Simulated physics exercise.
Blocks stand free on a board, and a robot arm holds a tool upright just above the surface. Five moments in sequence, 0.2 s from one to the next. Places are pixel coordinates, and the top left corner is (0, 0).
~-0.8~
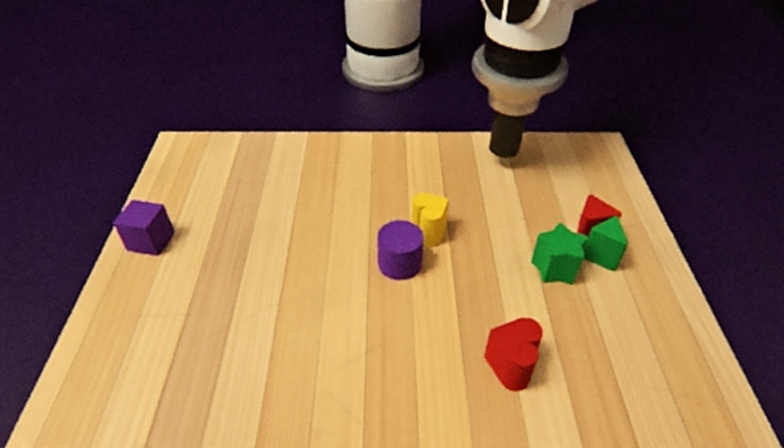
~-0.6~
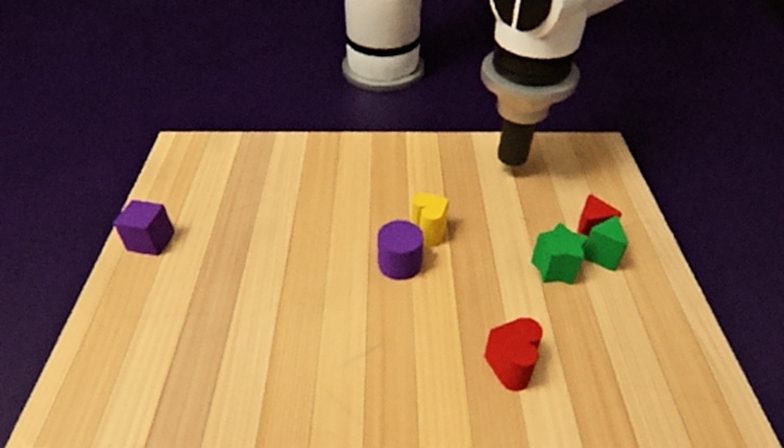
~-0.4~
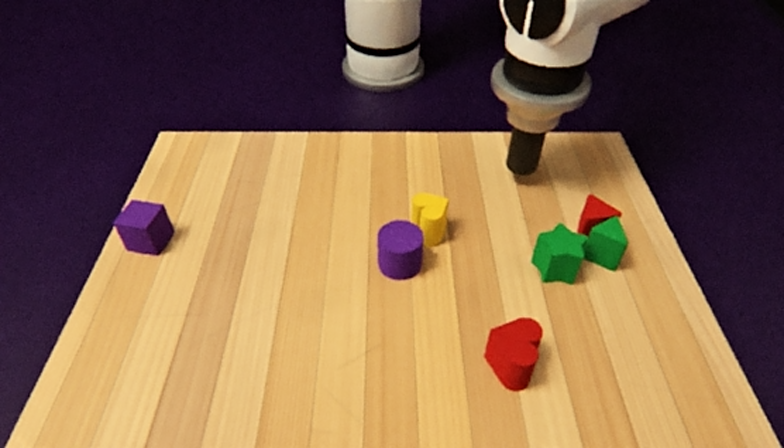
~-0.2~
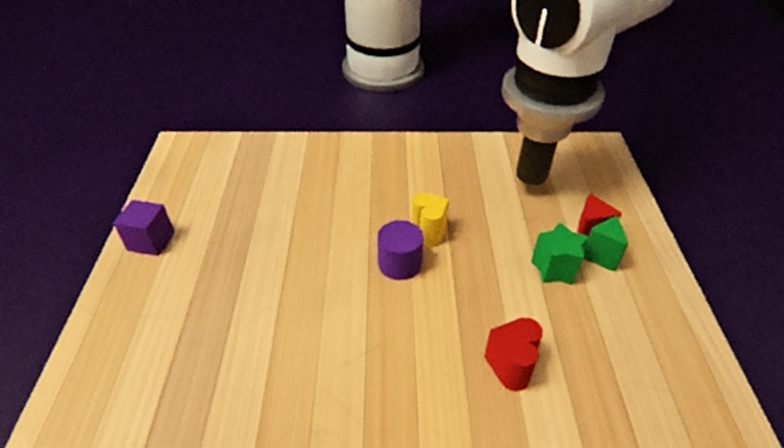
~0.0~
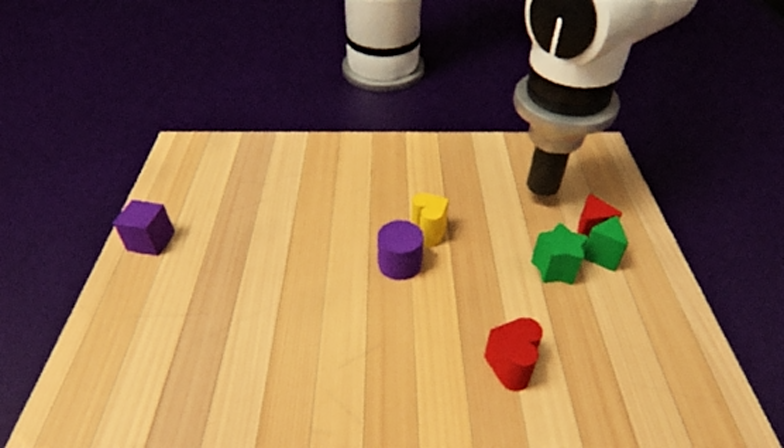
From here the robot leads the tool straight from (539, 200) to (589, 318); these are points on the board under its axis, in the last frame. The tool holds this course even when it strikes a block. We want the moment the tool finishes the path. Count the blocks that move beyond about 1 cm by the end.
Moved: Just one.
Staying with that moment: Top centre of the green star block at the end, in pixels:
Final place: (569, 310).
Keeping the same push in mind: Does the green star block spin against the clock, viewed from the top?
No.
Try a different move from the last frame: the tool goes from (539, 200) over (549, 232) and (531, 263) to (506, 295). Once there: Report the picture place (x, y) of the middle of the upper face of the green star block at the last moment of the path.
At pixel (561, 274).
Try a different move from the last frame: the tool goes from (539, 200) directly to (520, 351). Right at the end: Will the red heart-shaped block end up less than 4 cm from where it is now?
It seems so.
On the path given first. One third of the way, tool at (559, 220); nothing pushed yet.
Two thirds of the way, tool at (576, 260); green star block at (572, 278), turned 20° clockwise.
At the end, tool at (596, 304); green star block at (569, 310), turned 75° clockwise; red triangle unmoved.
